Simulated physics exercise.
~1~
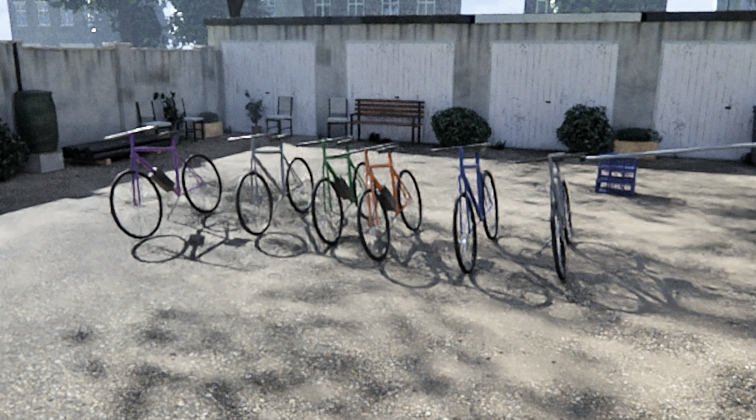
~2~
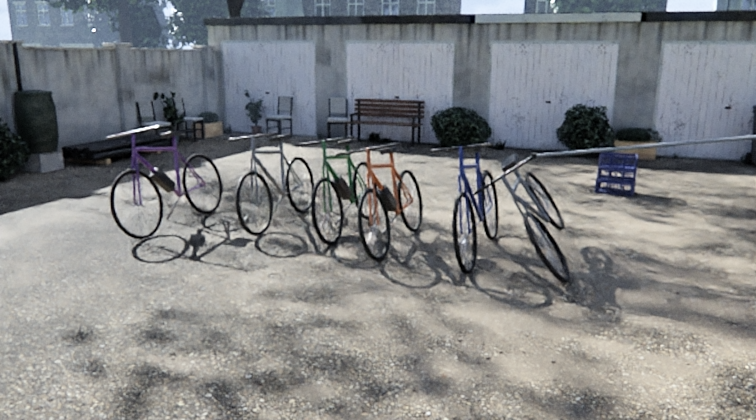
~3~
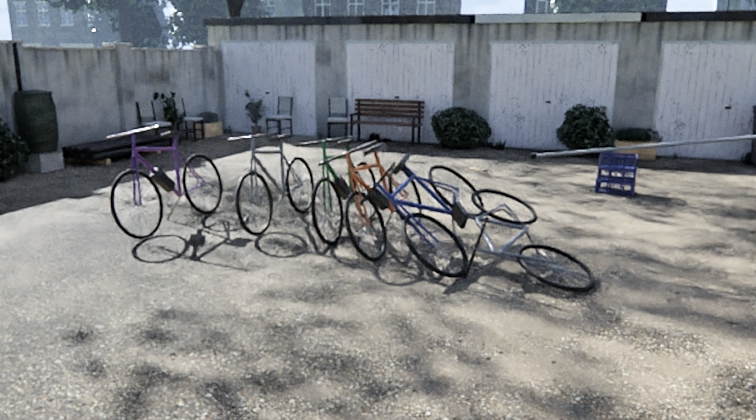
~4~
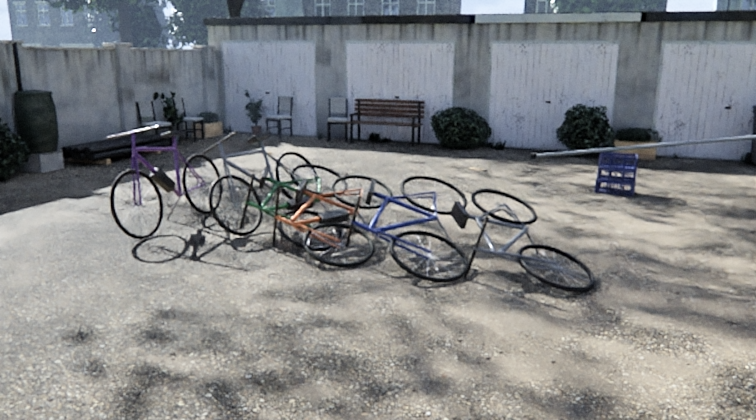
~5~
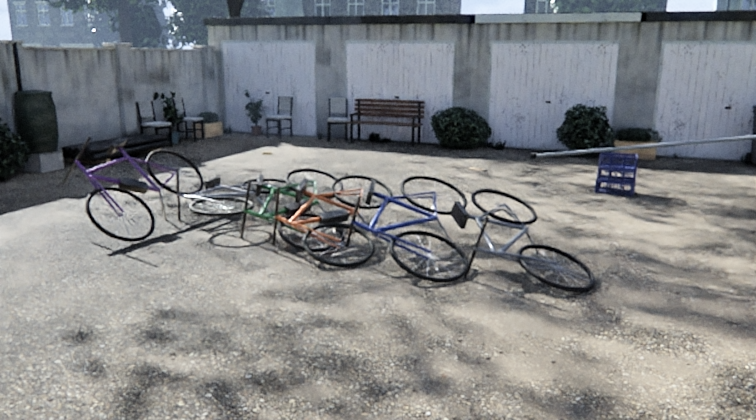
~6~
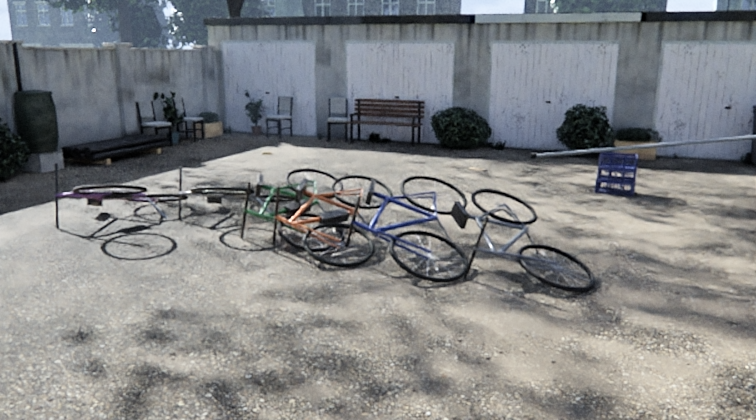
In the video, six bicycles stand in a row in a paved yard as a pole pushes the one at the right end, which tips left into the blue one; the orange, green, gray and purple bicycles topple in turn, until none is left standing.
